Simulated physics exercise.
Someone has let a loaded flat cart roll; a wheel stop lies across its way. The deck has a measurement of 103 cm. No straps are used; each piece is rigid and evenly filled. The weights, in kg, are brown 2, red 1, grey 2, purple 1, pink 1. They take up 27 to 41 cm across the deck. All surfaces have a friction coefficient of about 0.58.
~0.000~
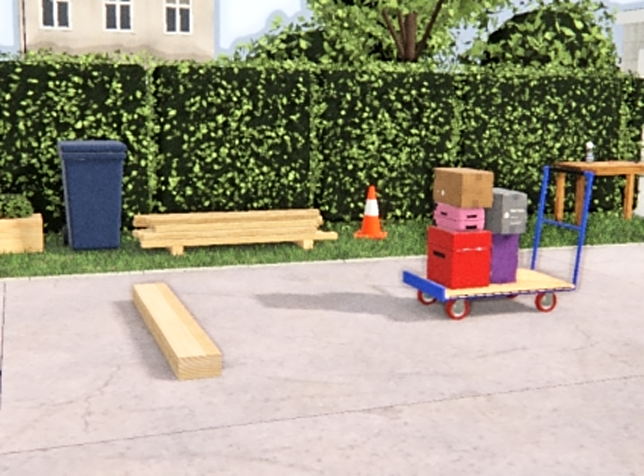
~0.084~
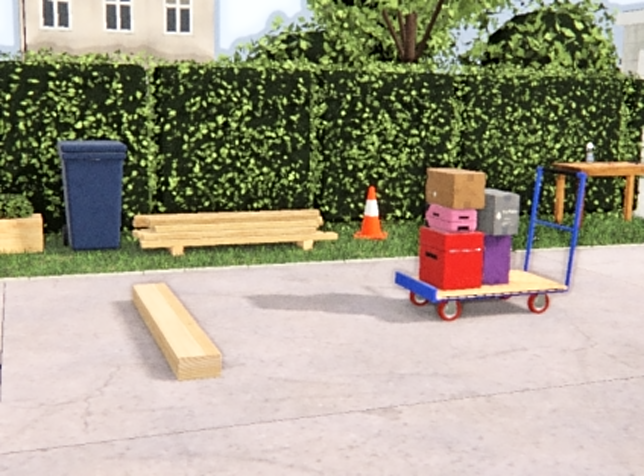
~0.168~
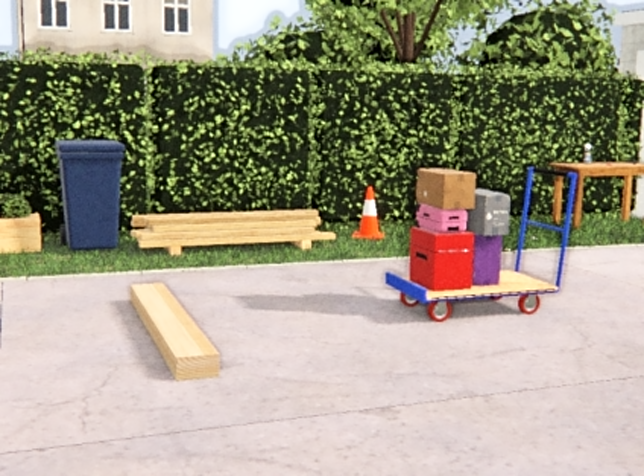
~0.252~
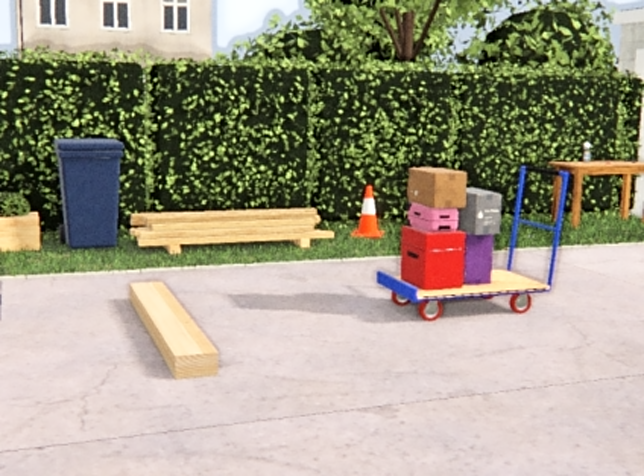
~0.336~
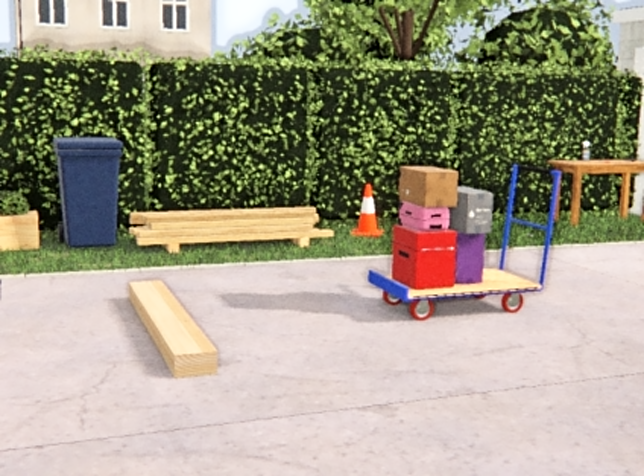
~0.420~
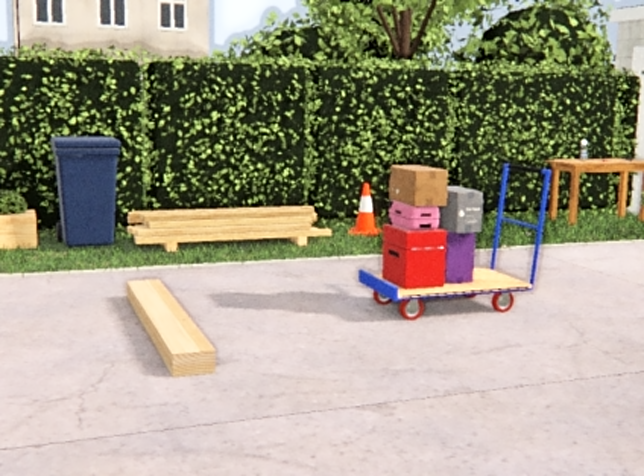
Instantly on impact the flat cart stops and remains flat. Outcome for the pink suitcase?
It's bound to stick with the deck.
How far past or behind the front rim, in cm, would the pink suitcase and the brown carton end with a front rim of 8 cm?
Then neither clears the rim: Pink ends 30 cm short and brown 30 cm short.
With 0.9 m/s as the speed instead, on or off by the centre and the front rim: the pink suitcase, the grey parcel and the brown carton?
In that case pink leaves, grey stays aboard, brown leaves.
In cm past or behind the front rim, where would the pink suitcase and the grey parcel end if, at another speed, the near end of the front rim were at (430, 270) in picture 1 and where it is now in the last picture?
The pink one would end 50 cm past the front rim and the grey one 20 cm behind it.
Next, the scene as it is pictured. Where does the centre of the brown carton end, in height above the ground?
Near 90 cm above the ground.
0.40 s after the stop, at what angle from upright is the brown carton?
It leans roughly 10°.
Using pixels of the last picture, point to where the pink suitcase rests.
(209, 223).
After 2.37 s the deck stops.
After 2.52 s the pink suitcase is 21 cm behind the rim, tilted 5°, near (201, 221) in the last picture's view.
After 2.77 s the pink suitcase is 18 cm behind the rim, tilted 10°, near (196, 221) in the last picture's view.
After 3.17 s the pink suitcase is 25 cm behind the rim, tilted 0°, near (208, 223) in the last picture's view.
At rest, 5.0 s, nothing is past the rim; behind it, brown carton, red toolbox, grey parcel, purple parcel and pink suitcase.
